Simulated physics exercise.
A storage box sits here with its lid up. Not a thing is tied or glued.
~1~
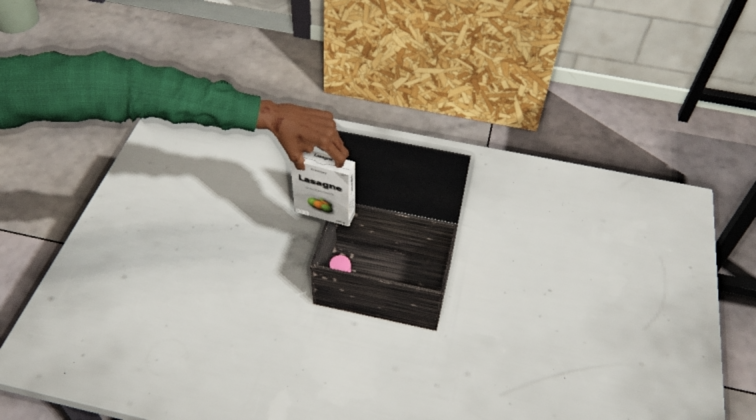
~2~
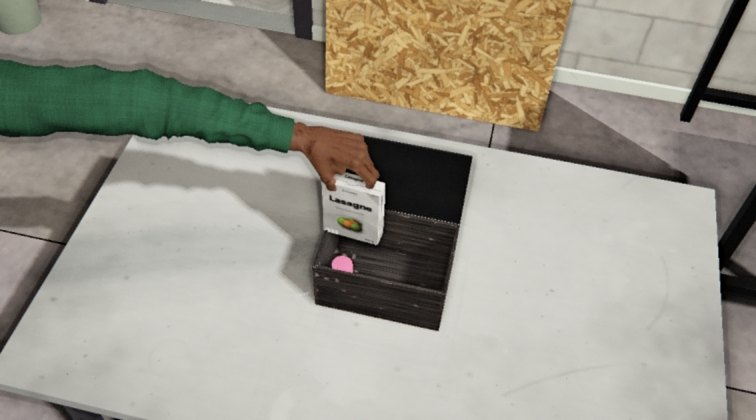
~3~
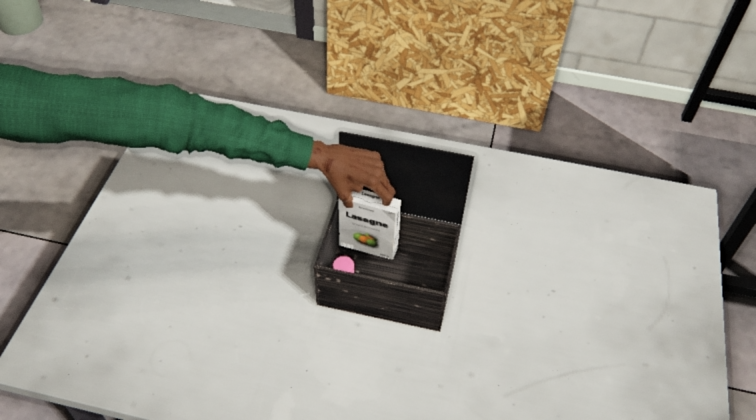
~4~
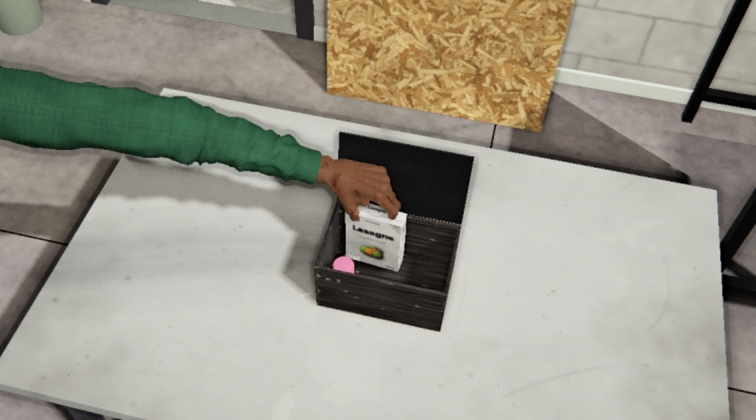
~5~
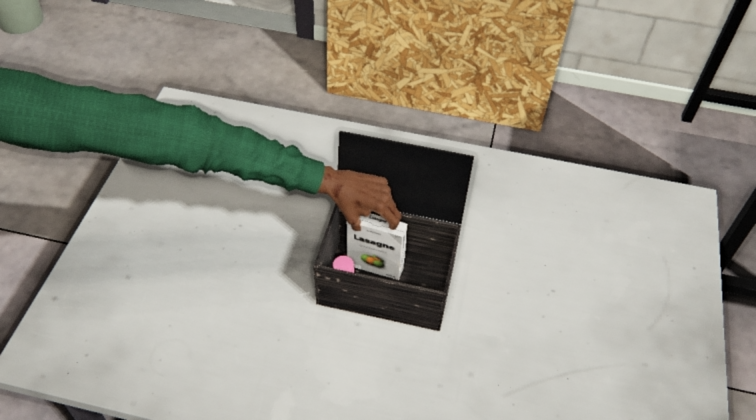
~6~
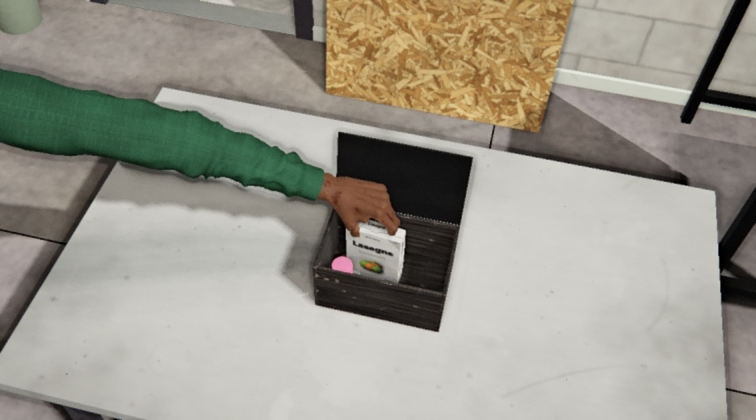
At first, a hand in a green sleeve holds a white lasagna packet above the left side of an open, dark wooden box containing a pink object. The arm carries the packet right and lowers it into the box. The hand finishes still on the packet's top, beside the pink object.
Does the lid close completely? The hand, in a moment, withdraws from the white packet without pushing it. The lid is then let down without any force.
No - my guess is the lid stays open.
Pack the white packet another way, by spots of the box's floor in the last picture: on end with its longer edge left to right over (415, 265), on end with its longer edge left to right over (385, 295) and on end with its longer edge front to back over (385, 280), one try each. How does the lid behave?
On the first go it comes down fully, on the second it can't shut, and on the third it can't shut.
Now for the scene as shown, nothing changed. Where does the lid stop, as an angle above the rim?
Angle: About 4°.
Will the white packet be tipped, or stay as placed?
Once everything settles, it ends up at a slant.
Then, 1.50 s on from there, lid 65° above the rim.
Then, 2.20 s on from there, lid 26° above the rim.
In the end, lid 5° above the rim; toppled in the box, white packet; left askew, pink shaker. At the end, from the last picture's camera, white packet near (374, 261).
